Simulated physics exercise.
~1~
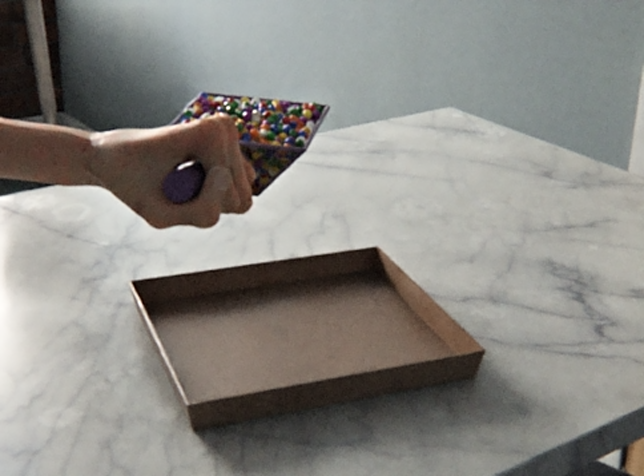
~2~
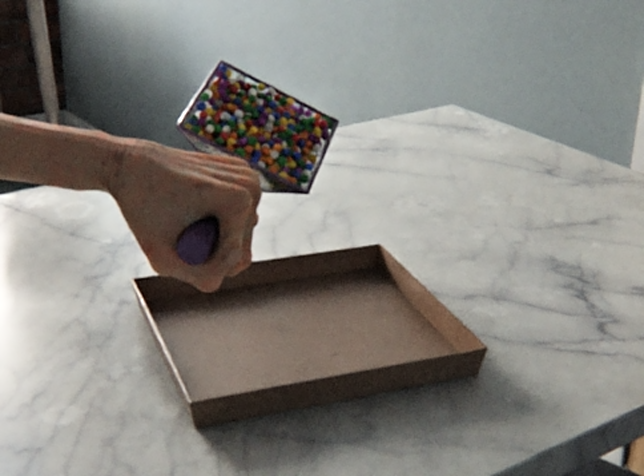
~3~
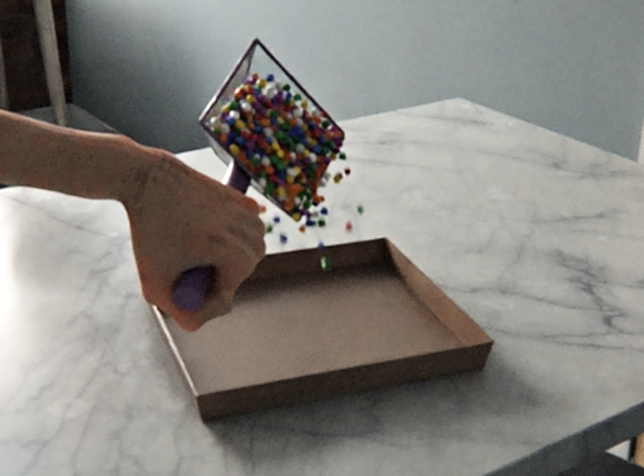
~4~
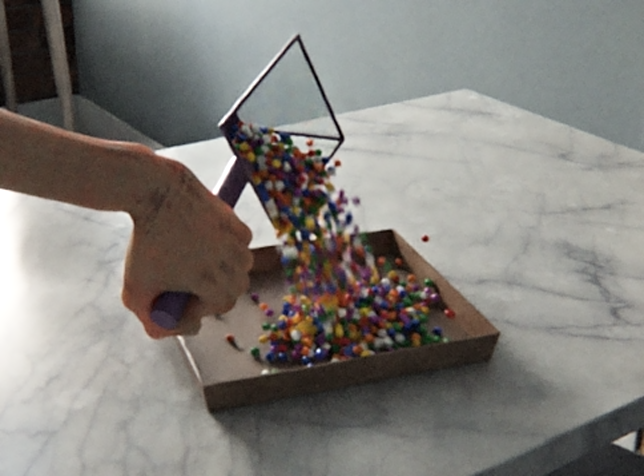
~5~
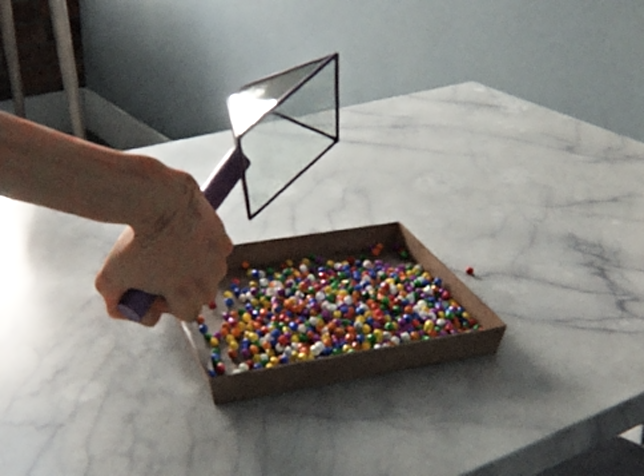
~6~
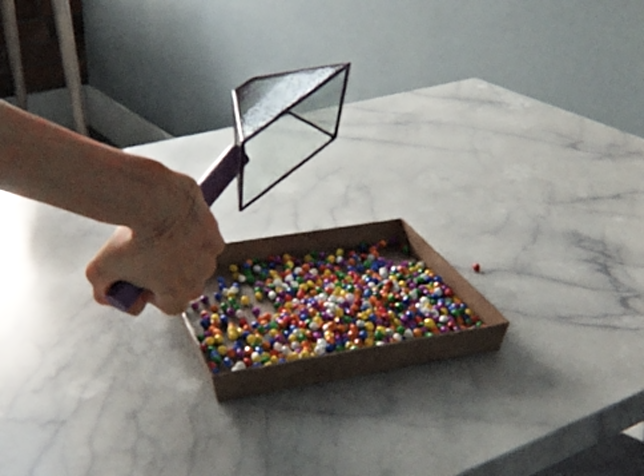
On a marble tabletop, a hand tips a clear scoop of multicoloured beads, emptying it into a shallow brown tray below.
